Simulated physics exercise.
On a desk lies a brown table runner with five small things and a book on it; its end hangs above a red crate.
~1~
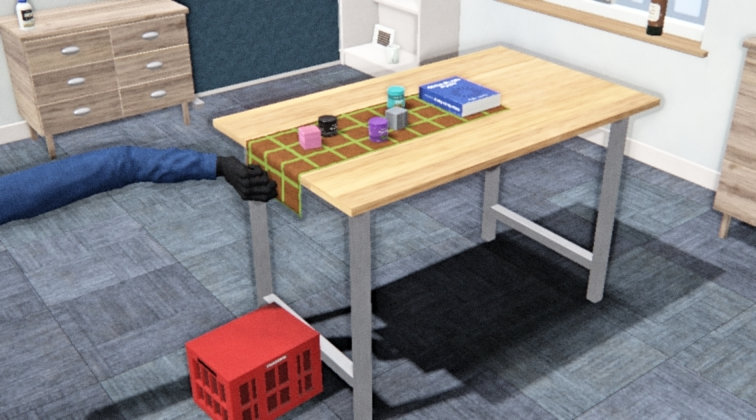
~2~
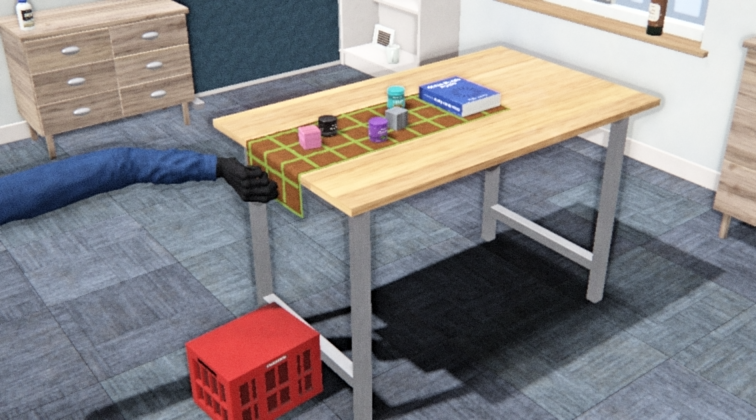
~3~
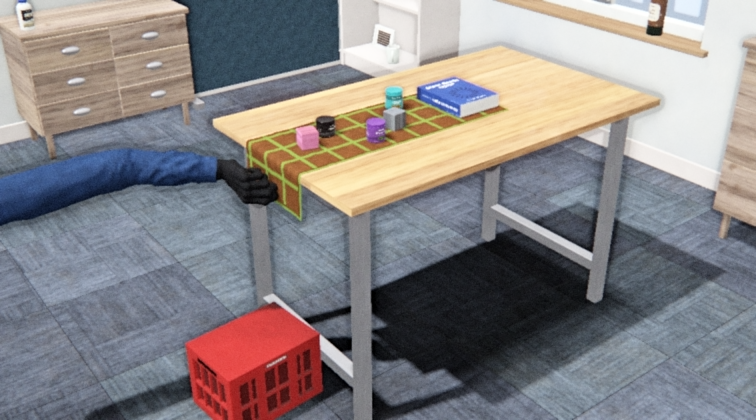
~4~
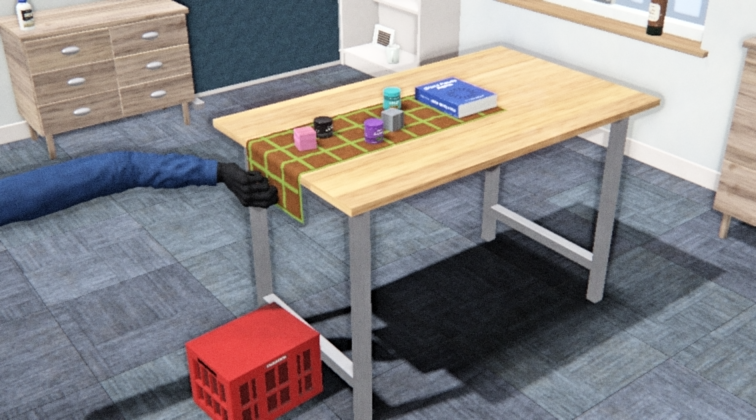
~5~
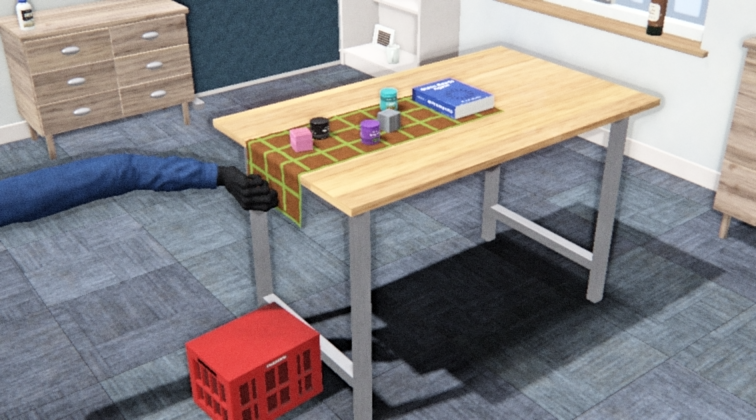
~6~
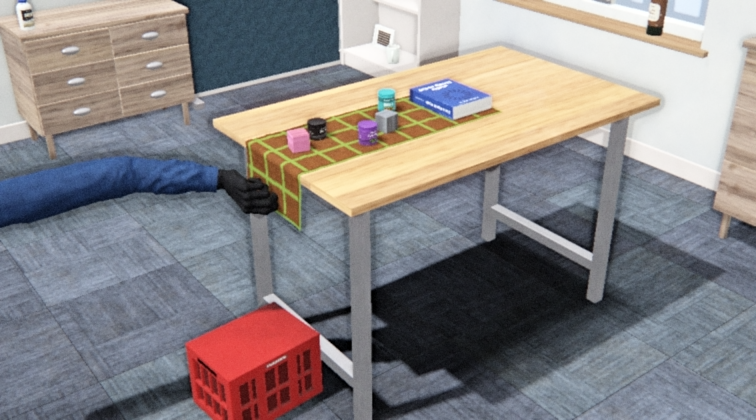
The clip shows a gloved hand at the hanging end of a brown checked runner on a desk above a red crate, as the runner, small pots, cubes and blue book shift slightly left toward the hand.
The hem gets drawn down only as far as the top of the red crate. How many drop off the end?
Four.
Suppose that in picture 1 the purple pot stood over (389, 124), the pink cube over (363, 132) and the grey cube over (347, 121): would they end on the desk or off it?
Here's how it goes: The purple pot ends up down, the pink cube ends up down, and the grey cube ends up down.
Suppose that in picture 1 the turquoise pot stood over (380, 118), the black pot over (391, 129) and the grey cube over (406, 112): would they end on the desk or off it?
The turquoise pot goes over, the black pot drops off, the grey cube holds on.
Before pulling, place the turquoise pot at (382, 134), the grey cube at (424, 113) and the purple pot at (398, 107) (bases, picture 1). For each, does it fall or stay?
The turquoise pot ends up off the top, the grey cube ends up on top still, the purple pot ends up on top still.
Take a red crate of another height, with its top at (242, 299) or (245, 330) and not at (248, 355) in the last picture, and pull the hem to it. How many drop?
Then 2 and 3.
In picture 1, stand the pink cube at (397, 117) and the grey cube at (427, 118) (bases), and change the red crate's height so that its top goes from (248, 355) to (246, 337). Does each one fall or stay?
In the end the pink cube is still on top and the grey cube is still on top.
A little later, hem near (277, 265); pink cube gone.
Next, hem near (279, 303); pink cube, black pot and purple pot gone.
When it is over, hem on the crate; pink cube, black pot, purple pot and grey cube gone. The answer is four.
